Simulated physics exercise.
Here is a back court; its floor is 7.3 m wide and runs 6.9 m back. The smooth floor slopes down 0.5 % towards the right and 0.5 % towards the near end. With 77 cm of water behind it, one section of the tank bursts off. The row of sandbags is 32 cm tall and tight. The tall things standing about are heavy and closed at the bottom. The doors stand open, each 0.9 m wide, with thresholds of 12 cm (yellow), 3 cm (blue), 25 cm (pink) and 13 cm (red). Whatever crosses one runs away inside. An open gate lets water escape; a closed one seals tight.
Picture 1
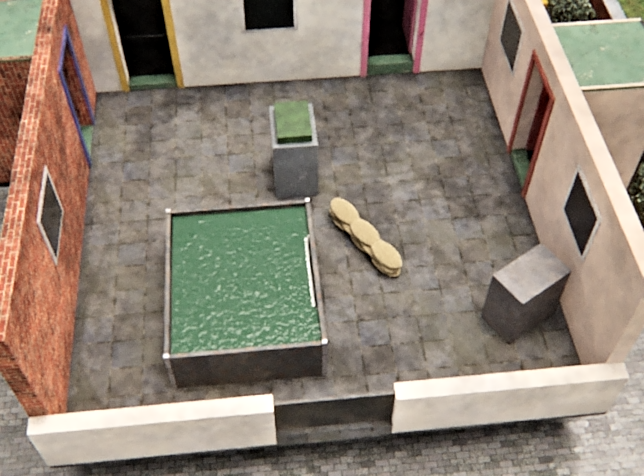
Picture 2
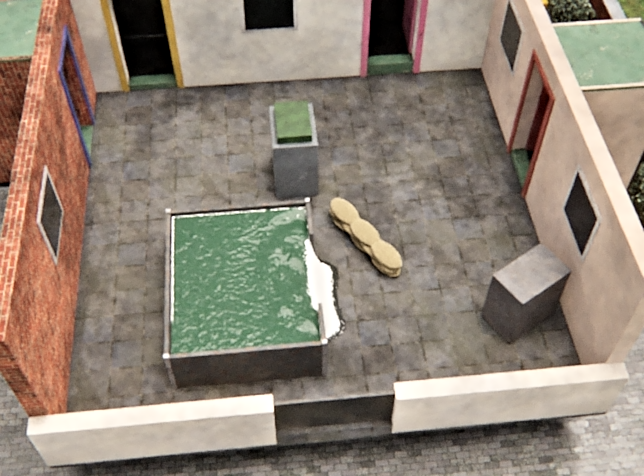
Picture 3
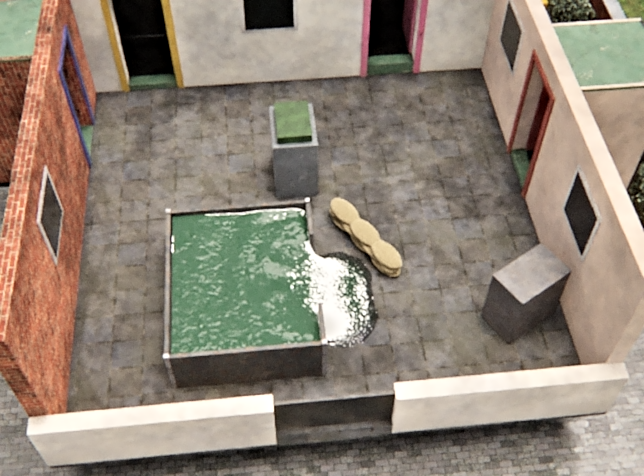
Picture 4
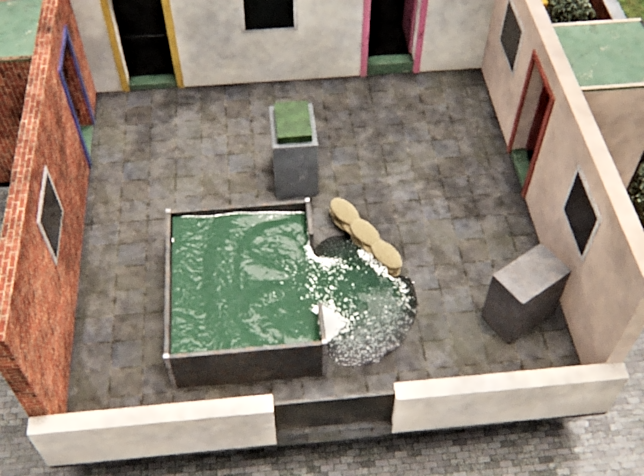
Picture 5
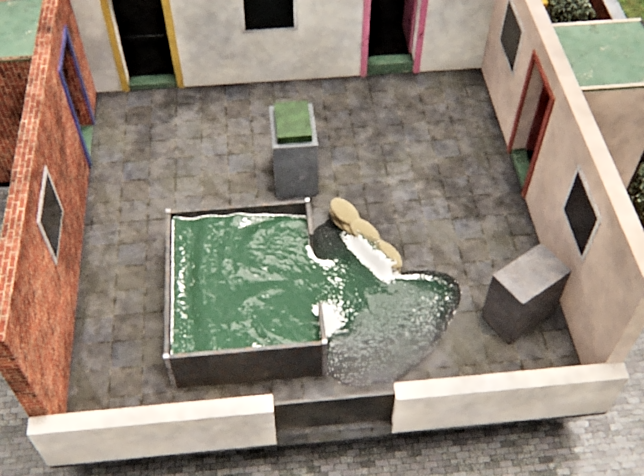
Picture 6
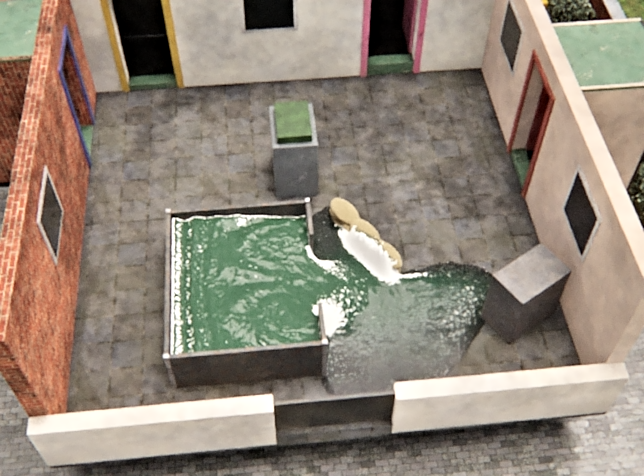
In a paved courtyard with a brick wall on the left, a square tank stands full of still green water. Part of its right side bursts open and foaming water pours out, fanning across the floor, surging against a lumpy tan object, then spreading rightward to the grey block.
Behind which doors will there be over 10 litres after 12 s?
Door by door: At the yellow door it does not reach the limit; at the blue door it exceeds the limit; at the pink door it does not reach the limit; at the red door it stays under the limit.
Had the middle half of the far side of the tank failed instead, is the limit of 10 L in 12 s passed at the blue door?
Against that limit: Blue past it.
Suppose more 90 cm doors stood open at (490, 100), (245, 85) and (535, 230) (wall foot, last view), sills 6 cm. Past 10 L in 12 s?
In turn: Above, not over, above.
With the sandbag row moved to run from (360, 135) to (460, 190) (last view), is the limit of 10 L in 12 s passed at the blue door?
Against that limit: Blue past it.
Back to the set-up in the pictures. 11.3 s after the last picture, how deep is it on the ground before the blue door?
About 9.5 cm.
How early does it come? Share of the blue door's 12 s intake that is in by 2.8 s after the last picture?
Some 0 per cent by then.
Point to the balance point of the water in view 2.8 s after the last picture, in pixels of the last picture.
Around (363, 288).
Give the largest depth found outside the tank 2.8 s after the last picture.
About 44 cm.
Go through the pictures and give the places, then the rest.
In the first frame, still water, 77 cm deep, in the tank at (242, 276).
In the second frame, water pours out at (314, 289) and has run 0.7 m, to (324, 265); typically 12 cm deep outside, 77 cm at the tank's back.
In the third frame, water pours out at (314, 291) and has run 1.0 m, to (359, 266); typically 13 cm deep outside, 77 cm at the tank's back.
In the fourth frame, water pours out at (314, 292) and has run 1.5 m, to (412, 303); typically 12 cm deep outside, 76 cm at the tank's back.
In the fifth frame, the front is at (454, 297), 2.1 m from the gap at (314, 291); 3.6 m2 of floor is under water; 69 cm left at the back of the tank.
In the sixth frame, water pours out at (314, 291) and has run 2.8 m, to a hidden place; typically 6 cm deep outside, 64 cm at the tank's back.
Then, 0.7 s after the last picture water covers 25 % of the floor and is deepest (55 cm) near (369, 262); yellow door not reached, blue door not reached, pink door not reached, red door not reached.
Then, 1.5 s after the last picture water covers 35 % of the floor and is deepest (55 cm) near (584, 390); yellow door not reached, blue door not reached, pink door not reached, red door 6 cm at the sill, 0 L in.
Then, 2.8 s after the last picture water covers 50 % of the floor and is deepest (44 cm) near (551, 326); yellow door not reached, blue door not reached, pink door 4 cm at the sill, 0 L in, red door 10 cm at the sill, 0 L in.
Then, 6.3 s after the last picture water covers 90 % of the floor and is deepest (20 cm) near (580, 379); yellow door 4 cm at the sill, 0 L in, blue door 3 cm at the sill, 0 L in, pink door 11 cm at the sill, 0 L in, red door 9 cm at the sill, 0 L in.
Then, 11.3 s after the last picture water covers 100 % of the floor and is deepest (12 cm) near (485, 354); yellow door 7 cm at the sill, 0 L in, blue door 9 cm at the sill, 66 L in, pink door 8 cm at the sill, 0 L in, red door 7 cm at the sill, 0 L in.
